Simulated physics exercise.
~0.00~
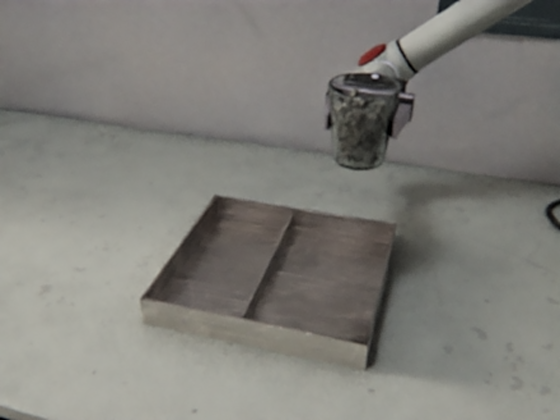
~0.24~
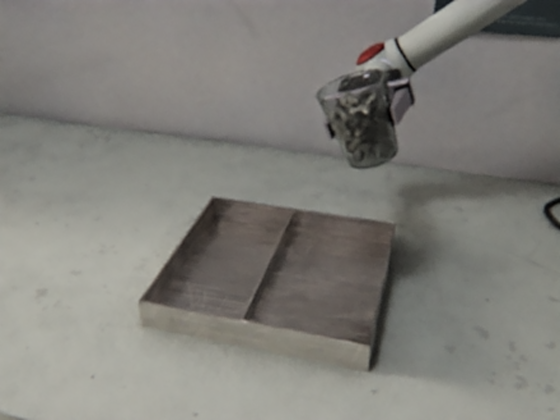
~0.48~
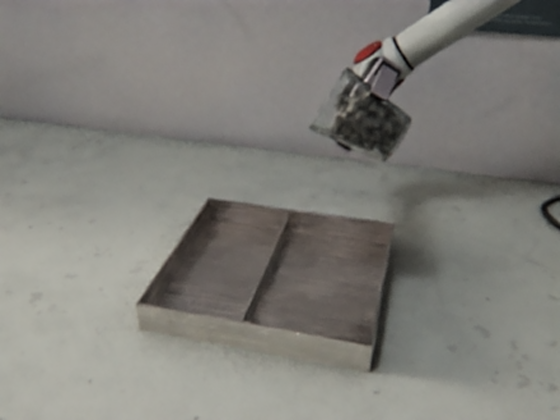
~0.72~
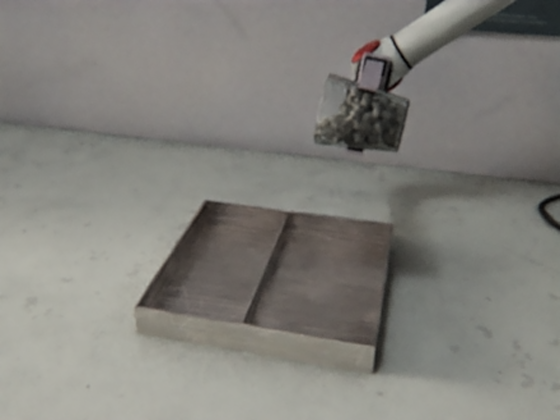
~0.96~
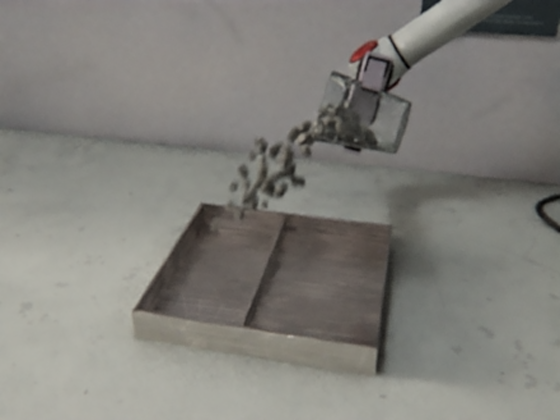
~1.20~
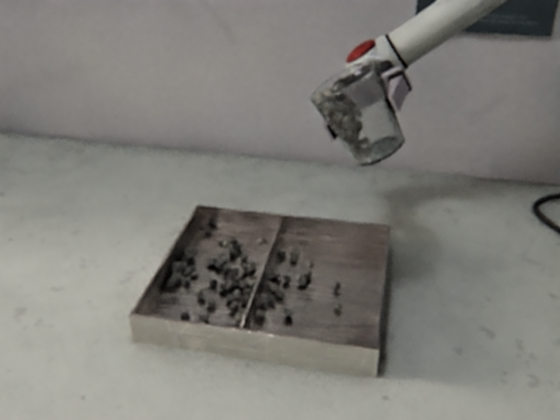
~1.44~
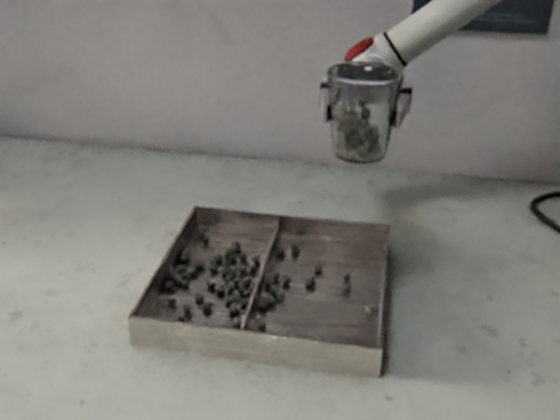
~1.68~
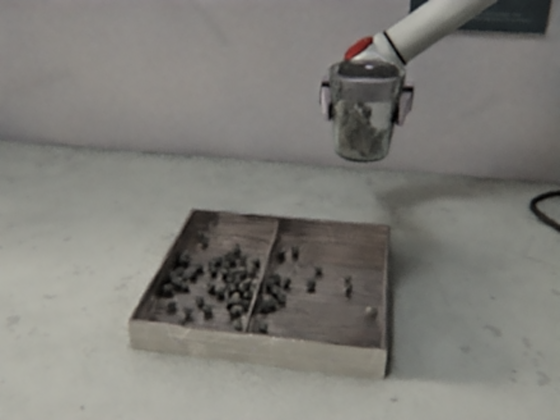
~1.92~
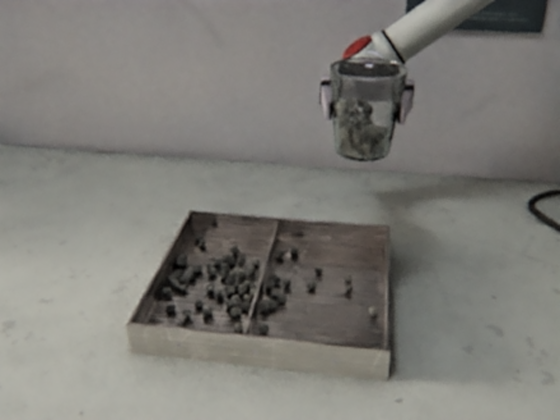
On a pale tabletop against a plain wall, a white robot arm holds a clear cup of small grey pebbles above and to the right of a shallow, open tray split by a cross wall. The arm tips the cup to the left until it lies on its side. A stream of pebbles pours out and falls toward the tray, scattering across its floor. The arm then swings the cup back upright with some pebbles still inside. At the end the cup hangs still, with most of the spilled pebbles in the tray's left part and fewer in the right.
